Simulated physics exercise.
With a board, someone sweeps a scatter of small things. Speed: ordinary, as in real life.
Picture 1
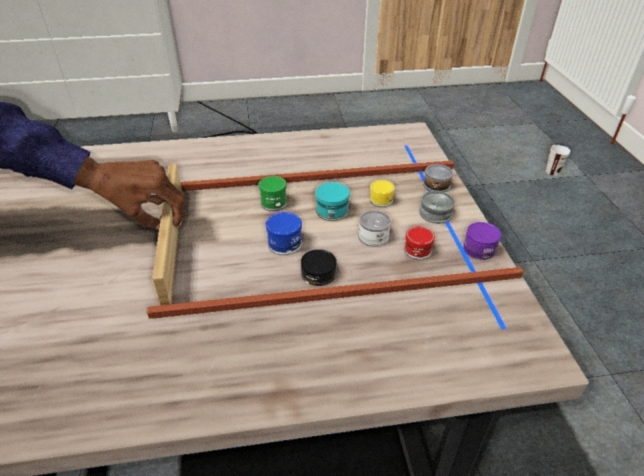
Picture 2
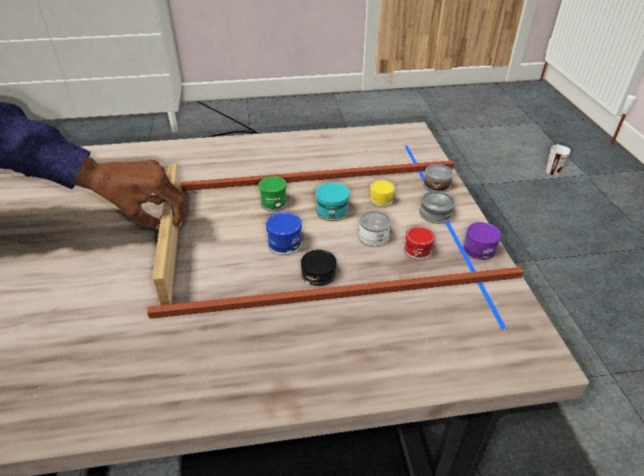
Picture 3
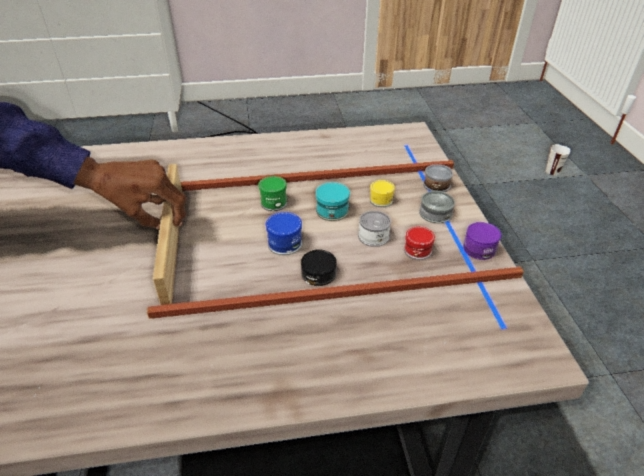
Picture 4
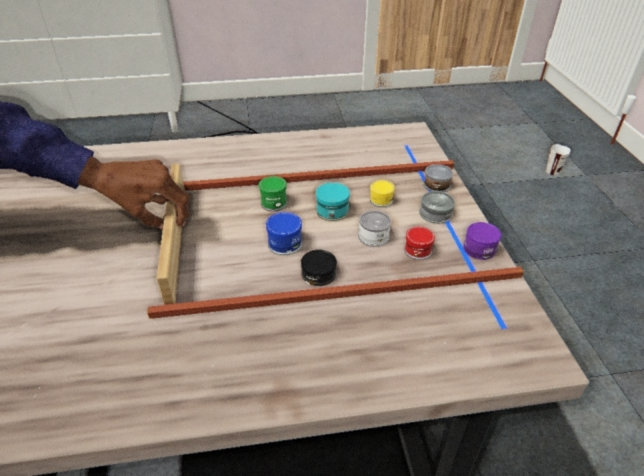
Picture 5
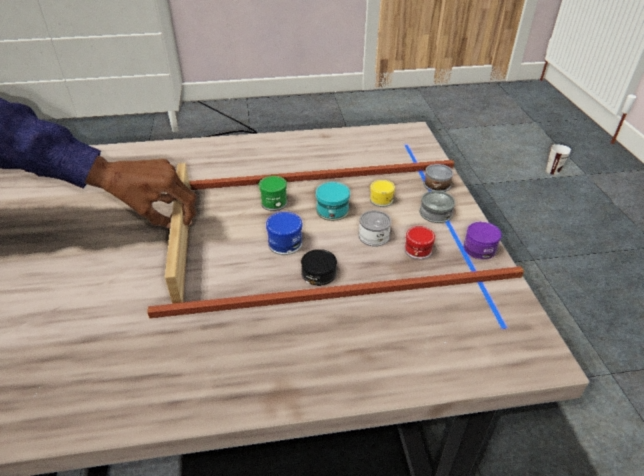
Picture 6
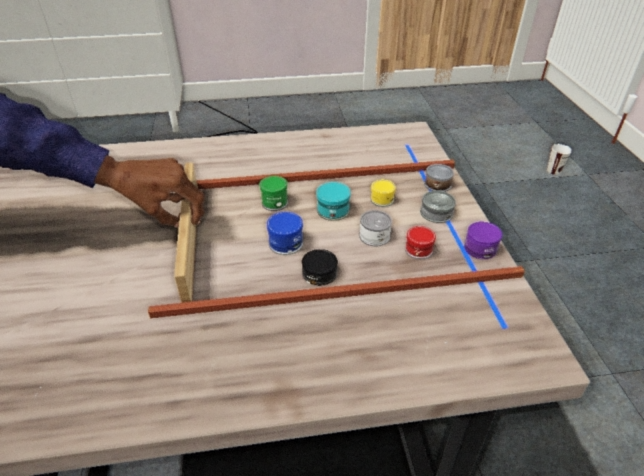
A hand sliding a wooden board slightly rightward between two reddish rails on a table, toward scattered colourful tubs that stay still.
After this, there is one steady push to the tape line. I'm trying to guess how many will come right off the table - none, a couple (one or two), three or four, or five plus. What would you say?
You'd see three or four of the bits go off the end there.
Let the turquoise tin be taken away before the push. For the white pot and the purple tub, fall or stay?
Well, the white pot goes off the edge while the purple tub goes off the edge.
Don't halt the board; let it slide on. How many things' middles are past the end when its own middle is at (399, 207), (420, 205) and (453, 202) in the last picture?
In order: 0, 0, 5.
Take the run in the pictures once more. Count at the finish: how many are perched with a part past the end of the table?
It comes to 2.
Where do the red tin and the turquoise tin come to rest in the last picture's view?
You'll find the red tin at roughly (481, 235) and the turquoise tin at roughly (456, 194).
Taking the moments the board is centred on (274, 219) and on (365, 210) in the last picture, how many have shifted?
The count reaches 2 first and 6 second.
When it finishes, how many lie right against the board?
It adds up to 4.
A little later, none off yet; purple tub at rest near (483, 241); brown pot at rest near (439, 178); grey tin at rest near (438, 206).
When it is over, the number that fall off is three or four; down, white pot, grey tin and purple tub.
